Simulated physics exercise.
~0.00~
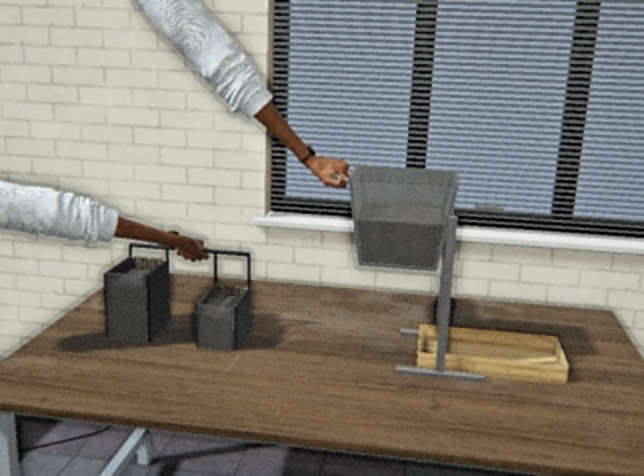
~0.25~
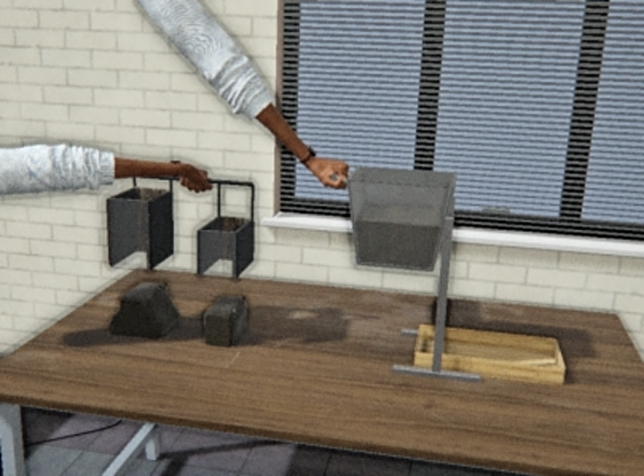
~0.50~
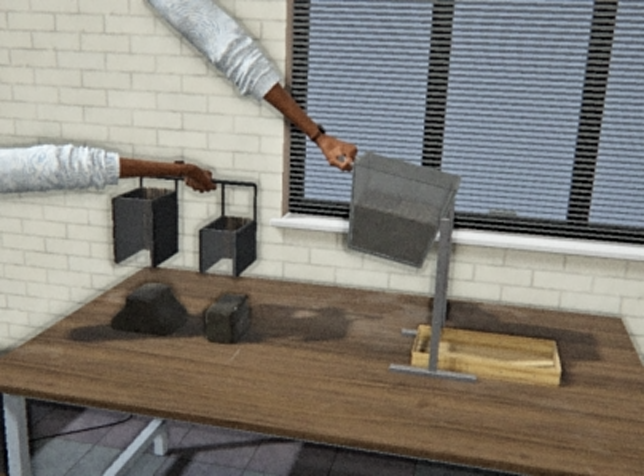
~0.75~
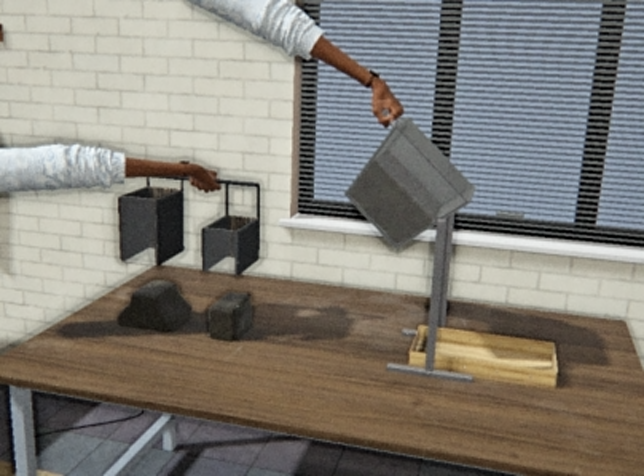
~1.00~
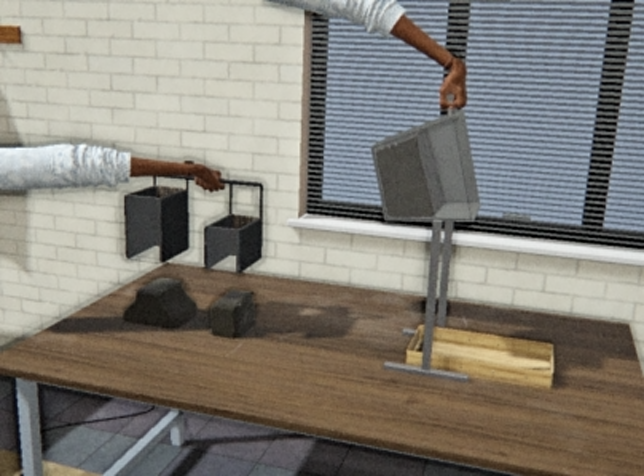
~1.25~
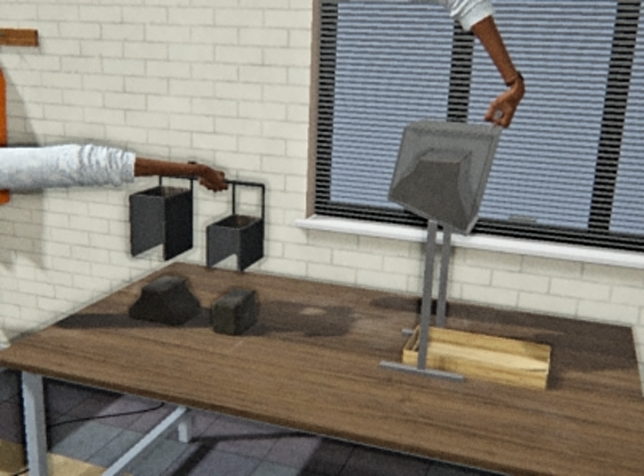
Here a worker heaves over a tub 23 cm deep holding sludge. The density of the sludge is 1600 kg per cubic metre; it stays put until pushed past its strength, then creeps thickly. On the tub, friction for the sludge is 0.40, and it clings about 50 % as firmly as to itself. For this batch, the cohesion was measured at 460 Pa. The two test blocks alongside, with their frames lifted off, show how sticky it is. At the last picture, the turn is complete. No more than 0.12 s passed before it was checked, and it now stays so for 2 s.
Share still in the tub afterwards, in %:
Around 0 %.
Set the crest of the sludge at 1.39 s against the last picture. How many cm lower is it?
Roughly 6 cm.
After 1.39 s, the tub is at 100 degrees and holds 73 %.
After 1.56 s, the tub is at 100 degrees and holds 31 %.
After 1.73 s, the tub is at 100 degrees and holds 0 %.
After 1.90 s, the tub is at 100 degrees and holds 0 %.
After 3.25 s, at the end, the tub is at 100 degrees and holds 0 %.
